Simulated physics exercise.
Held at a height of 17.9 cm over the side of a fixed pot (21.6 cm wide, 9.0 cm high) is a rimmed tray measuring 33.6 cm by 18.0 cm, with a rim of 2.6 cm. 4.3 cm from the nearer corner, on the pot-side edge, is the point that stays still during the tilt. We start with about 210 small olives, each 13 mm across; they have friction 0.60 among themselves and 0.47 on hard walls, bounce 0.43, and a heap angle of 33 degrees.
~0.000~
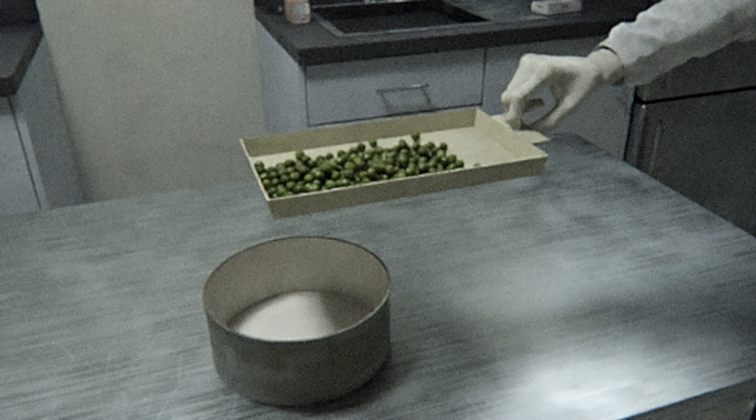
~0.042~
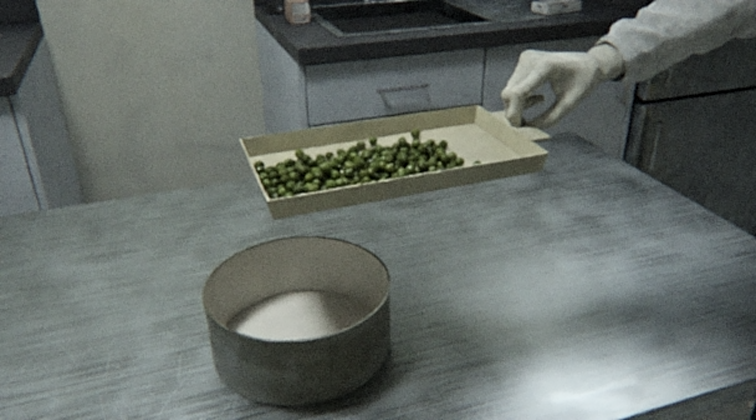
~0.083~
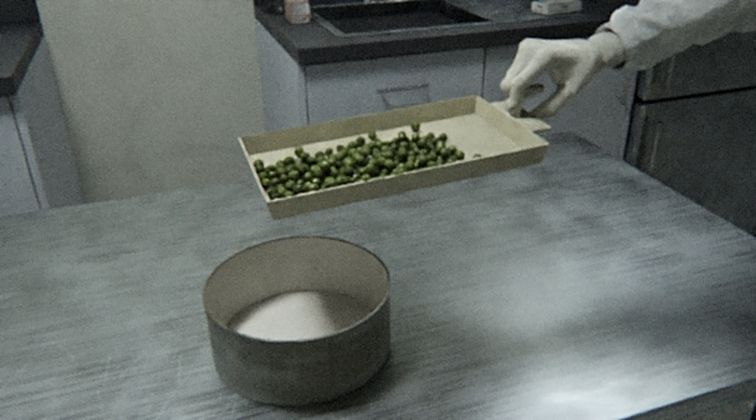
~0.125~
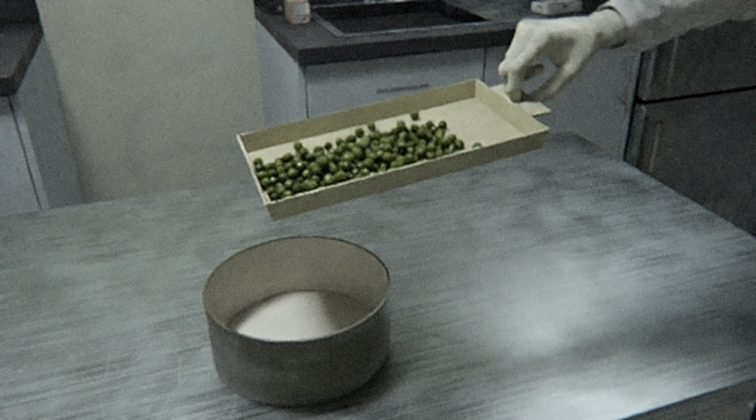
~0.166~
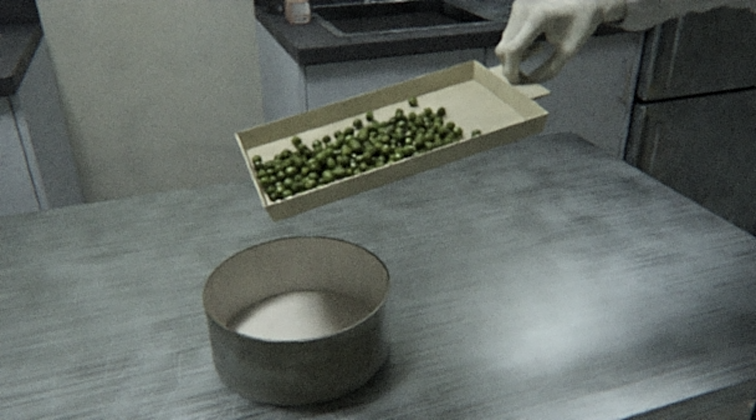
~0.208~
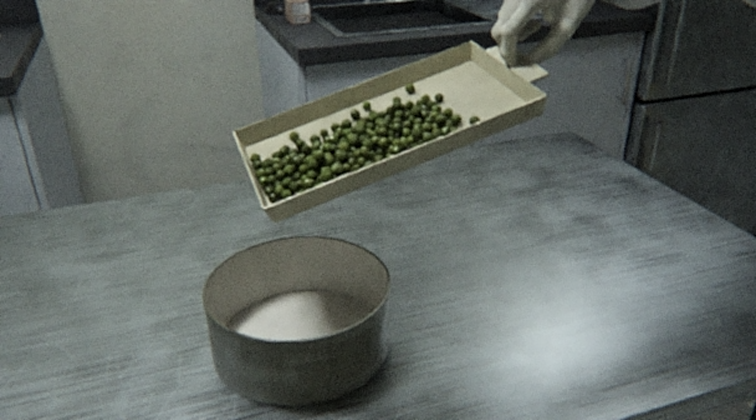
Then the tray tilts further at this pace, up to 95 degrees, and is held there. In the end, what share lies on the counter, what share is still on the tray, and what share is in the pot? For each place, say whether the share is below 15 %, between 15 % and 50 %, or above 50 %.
Result: Counter: Will likely hold a medium amount, left on the tray: Will likely hold a small amount, pot: Will likely hold the majority.
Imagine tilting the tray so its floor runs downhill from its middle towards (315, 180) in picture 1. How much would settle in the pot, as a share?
My guess is roughly 35 percent.
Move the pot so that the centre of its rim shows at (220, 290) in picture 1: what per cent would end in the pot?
I'd expect near 100 per cent.
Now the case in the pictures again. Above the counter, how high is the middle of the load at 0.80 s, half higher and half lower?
Median height: Approx. 24 cm.
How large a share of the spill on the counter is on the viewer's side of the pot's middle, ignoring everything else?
Some 40 per cent.
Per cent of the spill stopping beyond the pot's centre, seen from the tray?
Some 100 per cent of the spill lies beyond the centre.
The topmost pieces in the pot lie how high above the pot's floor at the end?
It reaches roughly 3.5 cm.
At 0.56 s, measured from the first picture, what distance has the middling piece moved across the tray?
3 cm.
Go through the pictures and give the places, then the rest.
The first picture shows tray tilt 0 degrees, front corners at (272, 197) and (542, 154); middle of the pieces at (358, 174); pot at (298, 282).
The second picture shows tray tilt 1 degrees, front corners at (272, 198) and (543, 151); middle of the pieces at (358, 173).
The third picture shows tray tilt 3 degrees, front corners at (271, 199) and (543, 143), lowest corner left front; middle of the pieces at (358, 170).
The fourth picture shows tray tilt 7 degrees, front corners at (270, 200) and (543, 128), lowest corner left front; middle of the pieces at (357, 164).
The fifth picture shows tray tilt 12 degrees, front corners at (268, 202) and (542, 112), lowest corner left front; middle of the pieces at (355, 158).
The sixth picture shows tray tilt 16 degrees, front corners at (267, 204) and (540, 95), lowest corner left front; middle of the pieces at (353, 152); pot at (298, 282). The tray's pace is about 110 degrees a second.
After 0.56 s, tilt 54 degrees; the tray holds 100 %, the pot 0 %.
Then, at 0.80 s, tilt 80 degrees; the tray holds 90 %, the pot 5 %.
After 1.14 s, tilt 95 degrees; the tray holds 15 %, the pot 50 %.
By 2.4 s all is still; counter 30 %, tray 0 %, pot 70 %.
